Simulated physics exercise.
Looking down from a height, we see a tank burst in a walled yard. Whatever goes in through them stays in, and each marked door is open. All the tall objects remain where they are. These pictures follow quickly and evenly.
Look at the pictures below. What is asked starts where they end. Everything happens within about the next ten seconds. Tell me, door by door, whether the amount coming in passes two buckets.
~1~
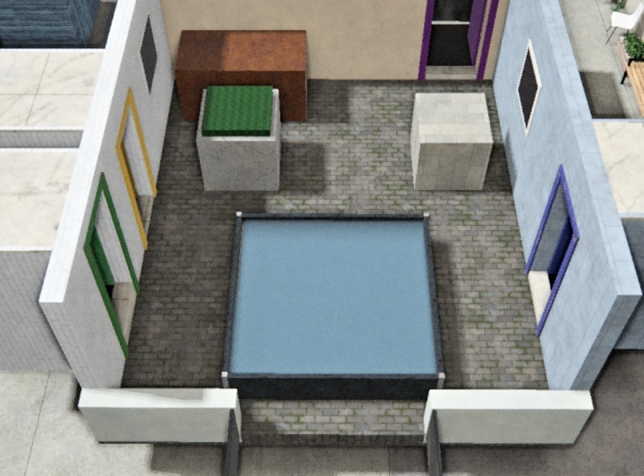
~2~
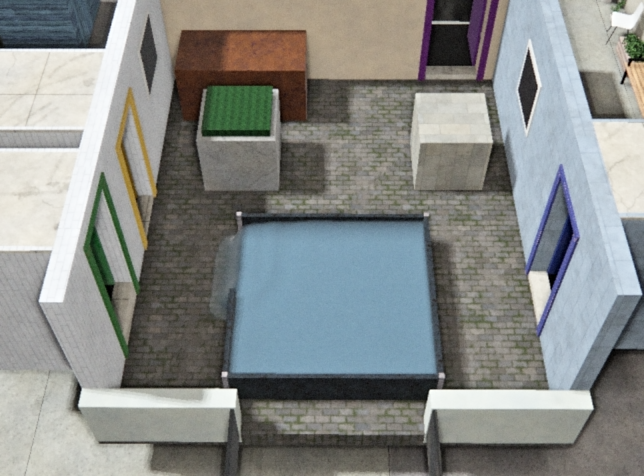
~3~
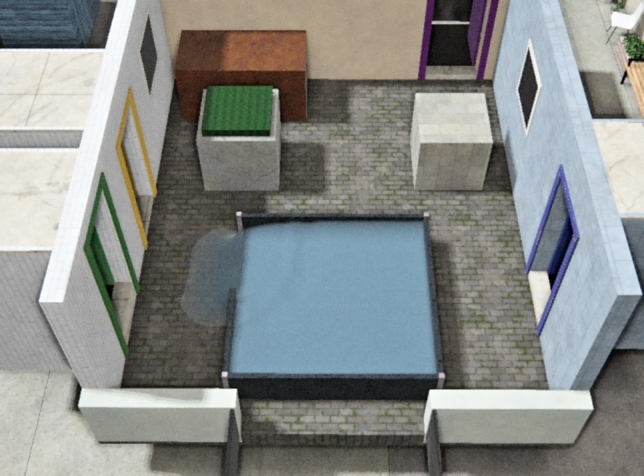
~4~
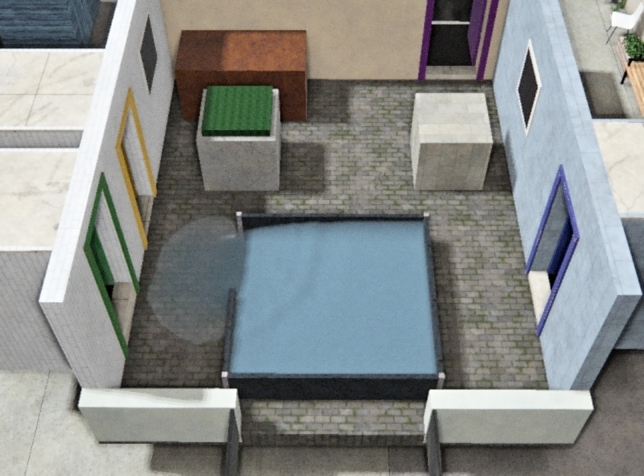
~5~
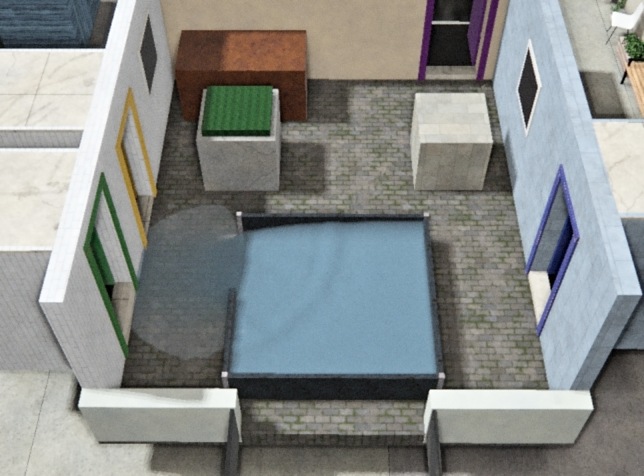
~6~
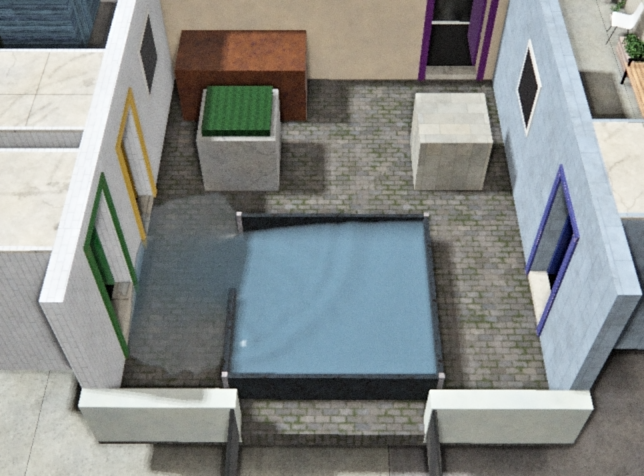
Outcome: The green door copes honestly; the purple door copes honestly; the yellow door gets overwhelmed honestly; the blue door copes honestly.
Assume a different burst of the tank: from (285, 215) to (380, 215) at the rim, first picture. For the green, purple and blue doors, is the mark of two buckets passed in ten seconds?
Against the threshold, the green door misses it, the purple door beats it and the blue door misses it.
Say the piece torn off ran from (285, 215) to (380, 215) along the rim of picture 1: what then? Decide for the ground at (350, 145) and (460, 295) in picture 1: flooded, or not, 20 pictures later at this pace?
Going through them in order, the first ends up waterlogged and the second left dry.
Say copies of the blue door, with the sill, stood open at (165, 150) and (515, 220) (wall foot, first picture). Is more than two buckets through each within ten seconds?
Log: Door one beats the mark; door two misses the mark.
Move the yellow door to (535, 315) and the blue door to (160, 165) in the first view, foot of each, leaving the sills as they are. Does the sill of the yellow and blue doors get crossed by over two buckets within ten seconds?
Going through them, I find the yellow door escapes flooding and the blue door overflows.
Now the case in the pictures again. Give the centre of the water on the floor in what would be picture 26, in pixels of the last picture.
Close to (273, 291).
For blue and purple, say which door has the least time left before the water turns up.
That would be the door marked purple.
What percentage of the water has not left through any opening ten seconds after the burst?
I'd put it near 74 %.
A moment on, water covers 15 % of the floor; the green door wet at the sill, nothing in, the purple door not reached, the yellow door over two buckets in, the blue door not reached.
Next, water covers 25 % of the floor; the green door wet at the sill, nothing in, the purple door not reached, the yellow door far over two buckets in, the blue door not reached.
Then, water covers 40 % of the floor; the green door wet at the sill, nothing in, the purple door not reached, the yellow door far over two buckets in, the blue door not reached.
Later, water covers 65 % of the floor; the green door wet at the sill, nothing in, the purple door wet at the sill, nothing in, the yellow door far over two buckets in, the blue door not reached.
In the end, water covers 90 % of the floor; the green door wet at the sill, nothing in, the purple door wet at the sill, nothing in, the yellow door far over two buckets in, the blue door wet at the sill, nothing in.
